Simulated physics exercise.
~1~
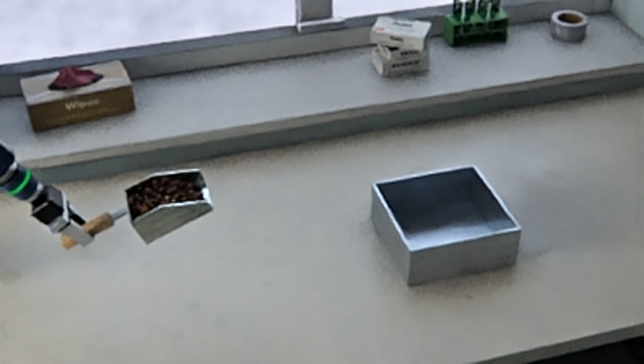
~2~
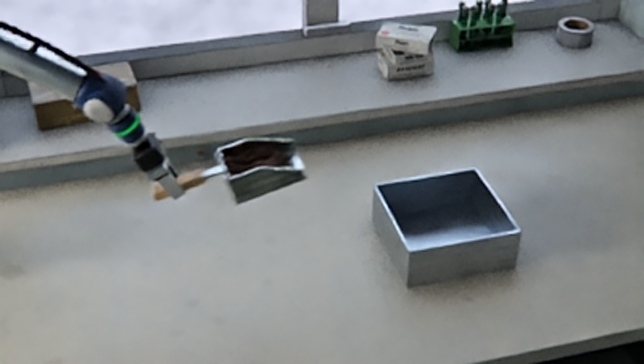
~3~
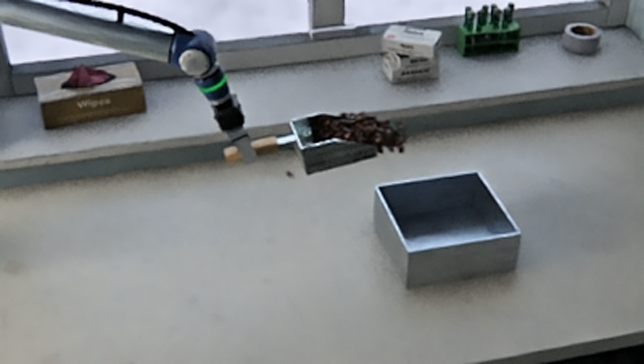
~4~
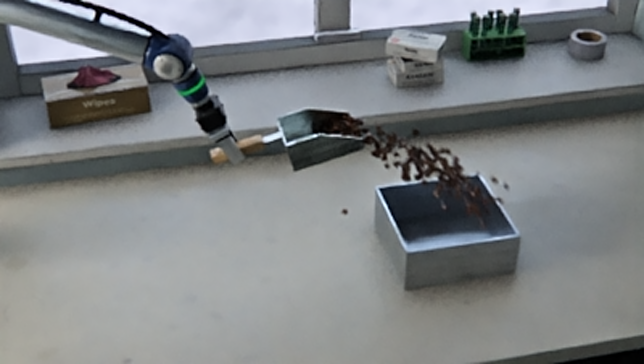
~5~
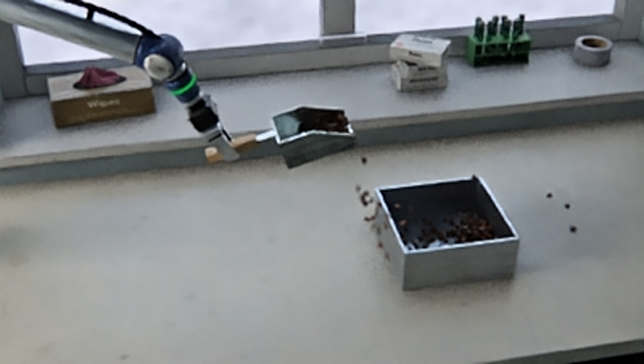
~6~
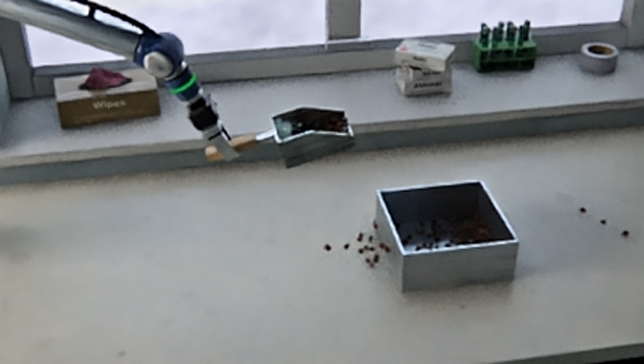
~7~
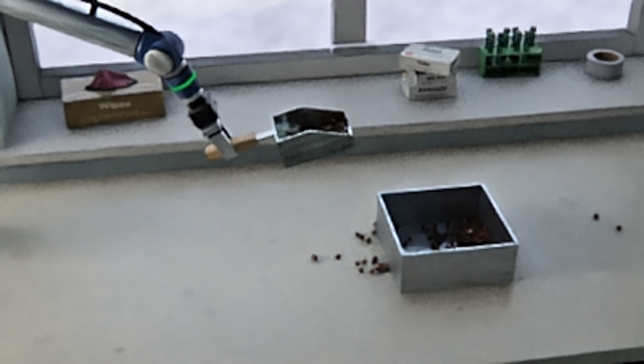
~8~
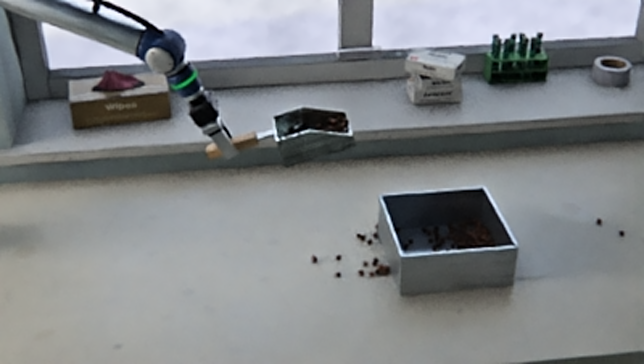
Robot arm swinging a scoop of brown pellets rightward, flinging many into an open metal bin, some scattering on the table, others staying in the scoop.
